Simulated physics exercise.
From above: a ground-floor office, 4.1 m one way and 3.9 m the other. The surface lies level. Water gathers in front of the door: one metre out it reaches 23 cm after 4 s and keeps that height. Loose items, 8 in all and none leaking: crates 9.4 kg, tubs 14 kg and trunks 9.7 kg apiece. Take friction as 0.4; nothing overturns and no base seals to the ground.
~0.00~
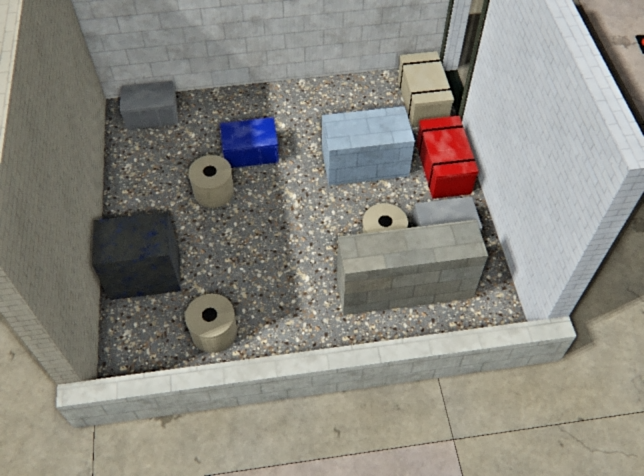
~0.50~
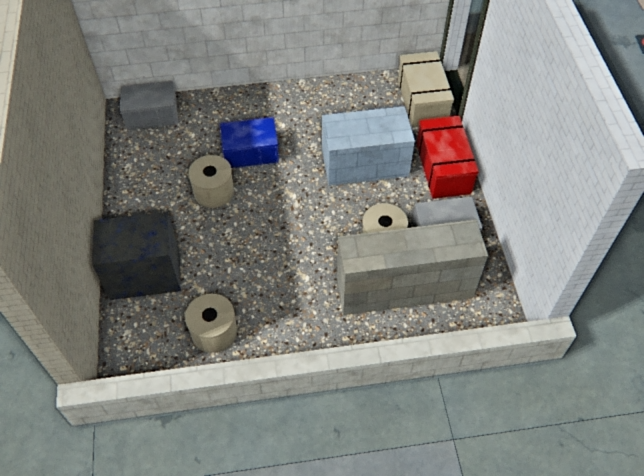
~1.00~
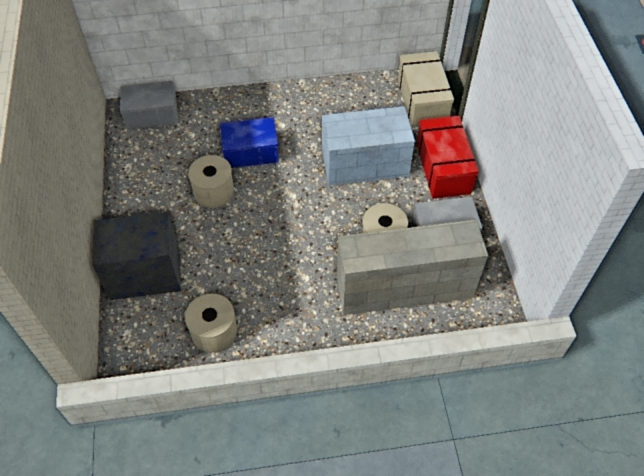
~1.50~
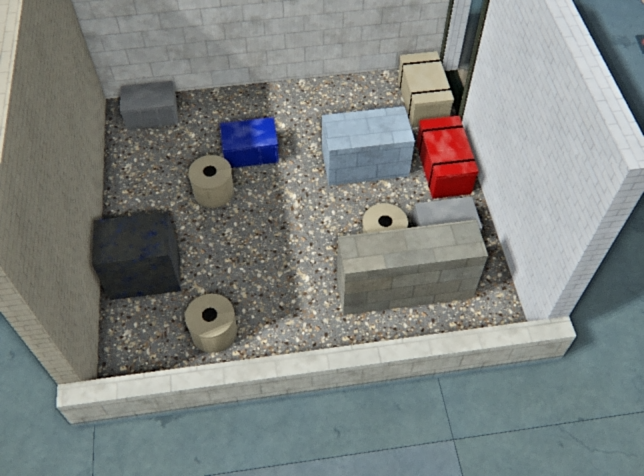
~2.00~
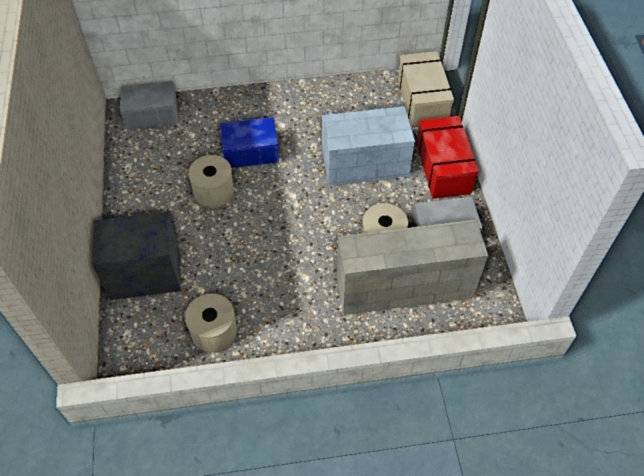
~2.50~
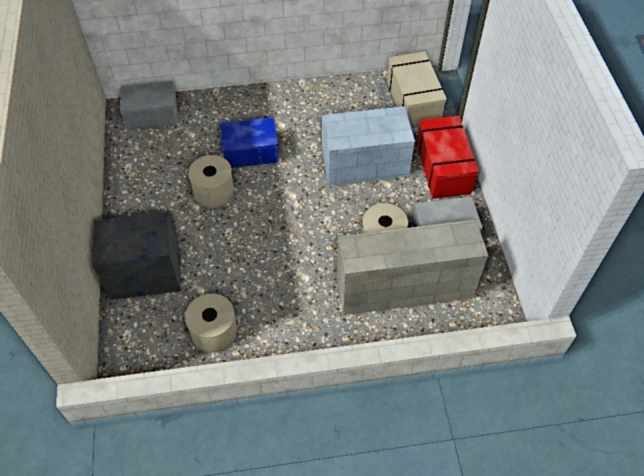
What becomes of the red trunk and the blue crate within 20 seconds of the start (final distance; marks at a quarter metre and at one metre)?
Red trunk travels far, blue crate ends far away.
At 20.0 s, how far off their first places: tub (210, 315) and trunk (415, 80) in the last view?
In turn: 120 cm, 300 cm.
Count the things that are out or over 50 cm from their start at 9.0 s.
3 of them.
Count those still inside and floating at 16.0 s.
7 of them.
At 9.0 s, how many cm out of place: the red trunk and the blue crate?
About 10 and 120 cm.
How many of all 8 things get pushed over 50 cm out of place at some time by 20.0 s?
8 of them.
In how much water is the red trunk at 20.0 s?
Roughly 17 cm.
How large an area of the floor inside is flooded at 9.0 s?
Some 13 m2.
After 4.0 s the red trunk is near (449, 145), 0.0 m from its start, aground; the blue crate is near (249, 134), 0.0 m from its start, aground; 1 afloat.
After 9.0 s the red trunk is near (455, 139), 0.1 m from its start, afloat; the blue crate is near (191, 202), 1.1 m from its start, afloat; 4 afloat.
After 16.0 s the red trunk is near (366, 97), 1.1 m from its start, afloat; the blue crate is near (476, 300), 3.1 m from its start, afloat; 7 afloat.
After 20.0 s the red trunk is near (185, 185), 2.8 m from its start, afloat; the blue crate is near (457, 148), 2.3 m from its start, afloat; 8 afloat.
